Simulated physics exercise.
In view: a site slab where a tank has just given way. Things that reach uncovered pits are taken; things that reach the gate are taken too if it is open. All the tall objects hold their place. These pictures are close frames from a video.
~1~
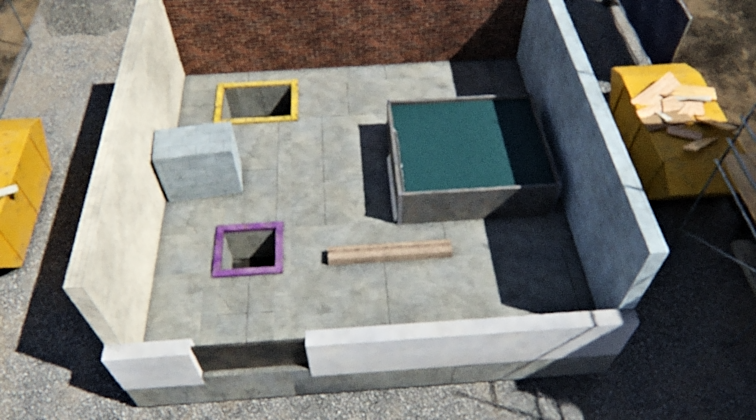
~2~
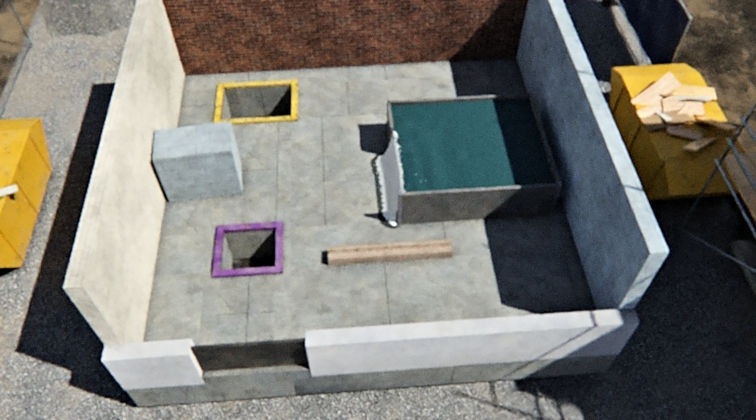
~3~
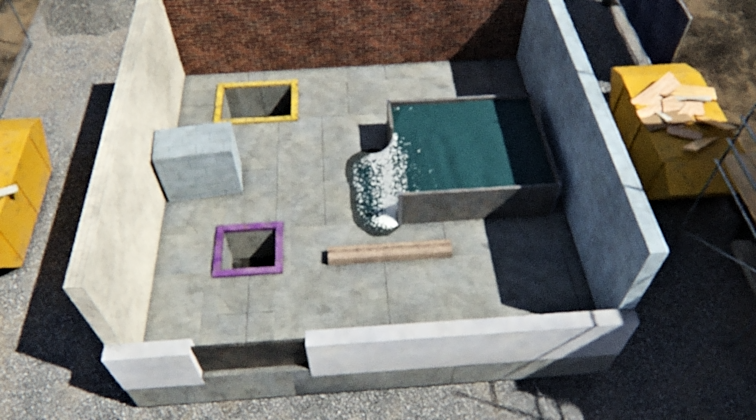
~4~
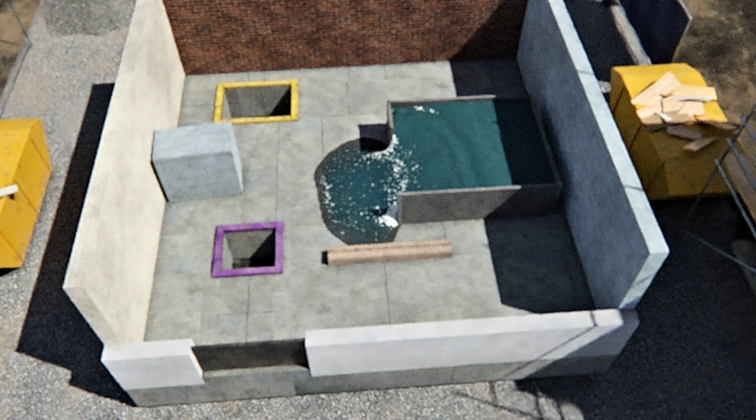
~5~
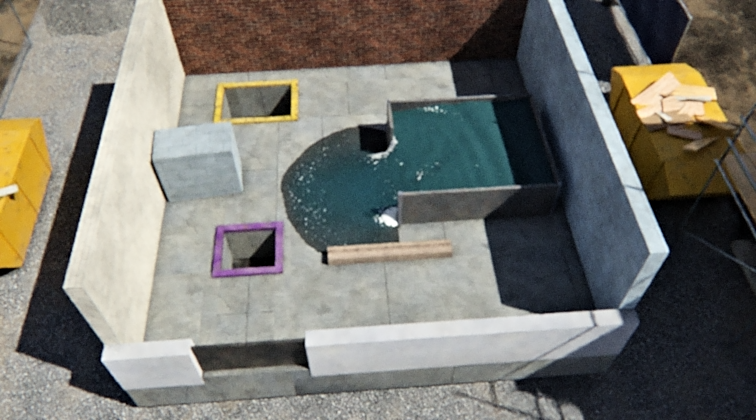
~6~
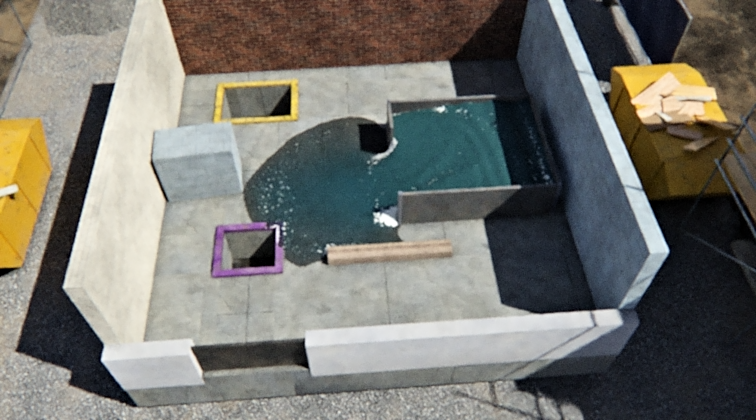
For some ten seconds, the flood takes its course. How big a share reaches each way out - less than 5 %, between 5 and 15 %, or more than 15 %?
Shares: The gate gets less than 5 %, the yellow pit gets between 5 and 15 %, the purple pit gets more than 15 %.
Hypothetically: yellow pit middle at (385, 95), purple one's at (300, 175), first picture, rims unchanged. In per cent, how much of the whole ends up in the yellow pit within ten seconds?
Out of a hundred parts, 0 go to yellow.
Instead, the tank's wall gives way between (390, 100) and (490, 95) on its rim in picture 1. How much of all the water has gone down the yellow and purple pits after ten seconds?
In percent: Yellow 30, purple 2.
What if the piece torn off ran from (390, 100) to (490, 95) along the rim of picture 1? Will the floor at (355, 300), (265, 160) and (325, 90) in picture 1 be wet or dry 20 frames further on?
First spot spared, second spot submerged, third spot submerged.
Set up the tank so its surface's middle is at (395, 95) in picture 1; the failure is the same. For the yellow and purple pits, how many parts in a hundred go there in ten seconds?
Estimated shares - yellow: Some 30 in a hundred; purple: Some 15 in a hundred.
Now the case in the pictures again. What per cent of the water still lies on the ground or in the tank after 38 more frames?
I'd put it at about 70 per cent.
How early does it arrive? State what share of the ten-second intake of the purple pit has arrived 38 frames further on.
I'd say some 85 per cent.
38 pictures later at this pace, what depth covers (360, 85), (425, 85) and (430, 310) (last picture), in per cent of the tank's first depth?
I'd say around 4 per cent, then 4 per cent, then 6 per cent.
A moment on, water covers 25 % of the floor; the gate 0 %, the yellow pit 0 %, the purple pit 2 %.
Next, water covers 40 % of the floor; the gate 0 %, the yellow pit 1 %, the purple pit 8 %.
Then, water covers 45 % of the floor; the gate 0 %, the yellow pit 4 %, the purple pit 14 %.
Later, water covers 75 % of the floor; the gate 0 %, the yellow pit 8 %, the purple pit 23 %.
In the end, water covers 95 % of the floor; the gate 0 %, the yellow pit 11 %, the purple pit 27 %.
